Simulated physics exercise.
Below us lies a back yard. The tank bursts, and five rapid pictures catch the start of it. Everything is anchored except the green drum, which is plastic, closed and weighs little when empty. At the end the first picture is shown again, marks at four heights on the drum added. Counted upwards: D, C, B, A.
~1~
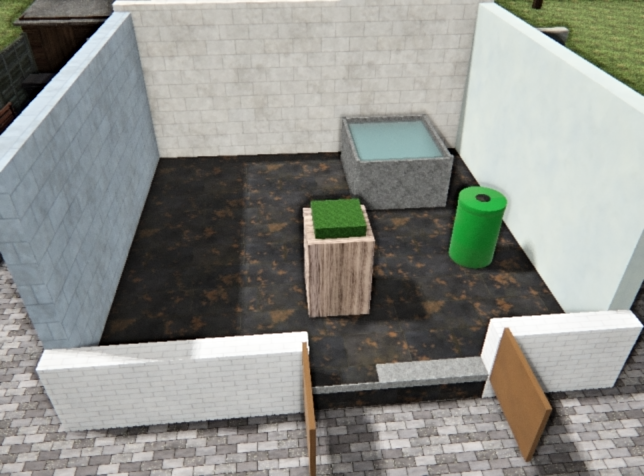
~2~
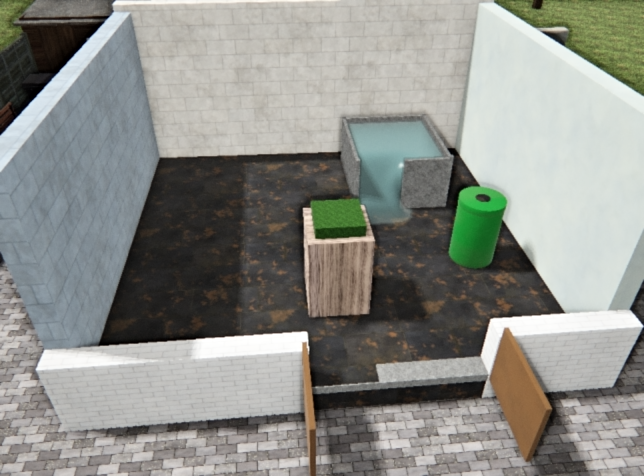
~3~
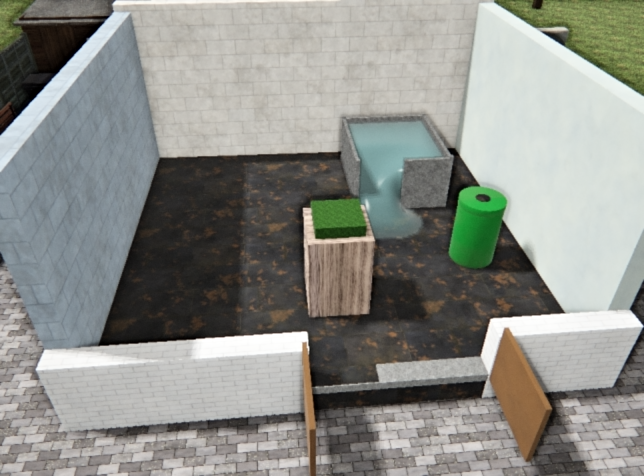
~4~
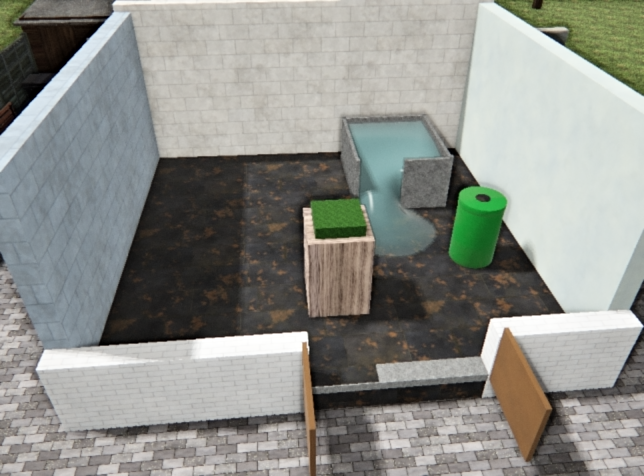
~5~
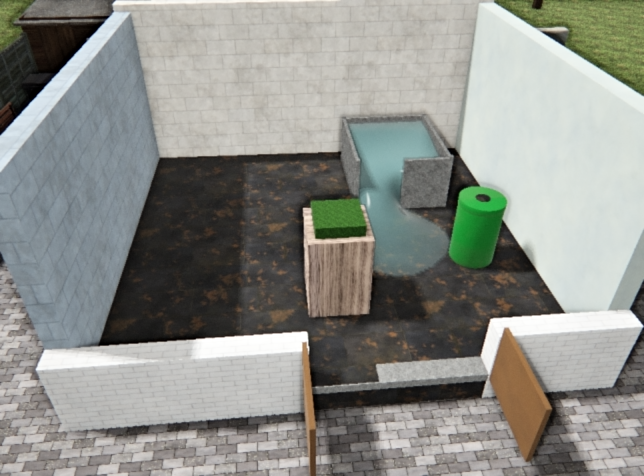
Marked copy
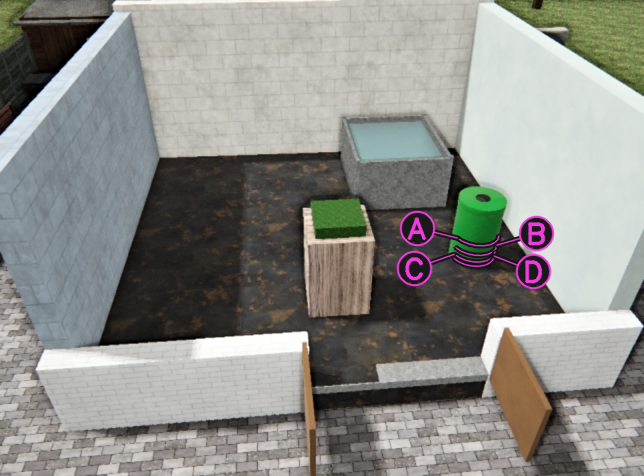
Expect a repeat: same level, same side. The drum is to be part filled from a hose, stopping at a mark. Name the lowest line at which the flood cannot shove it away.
Choose C.
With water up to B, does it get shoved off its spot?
No, that is safe.
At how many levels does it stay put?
Three of them.
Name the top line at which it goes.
It is D.
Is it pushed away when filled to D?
Yes, it does.
On the marked copy, A at (483, 245); B at (481, 255); C at (479, 262); D at (478, 266); from the bottom up D, C, B, A.
With A, it does not move.
With B, it does not move.
With C, it shifts by a finger or two and stays.
With D, it is pushed about half its own width away.
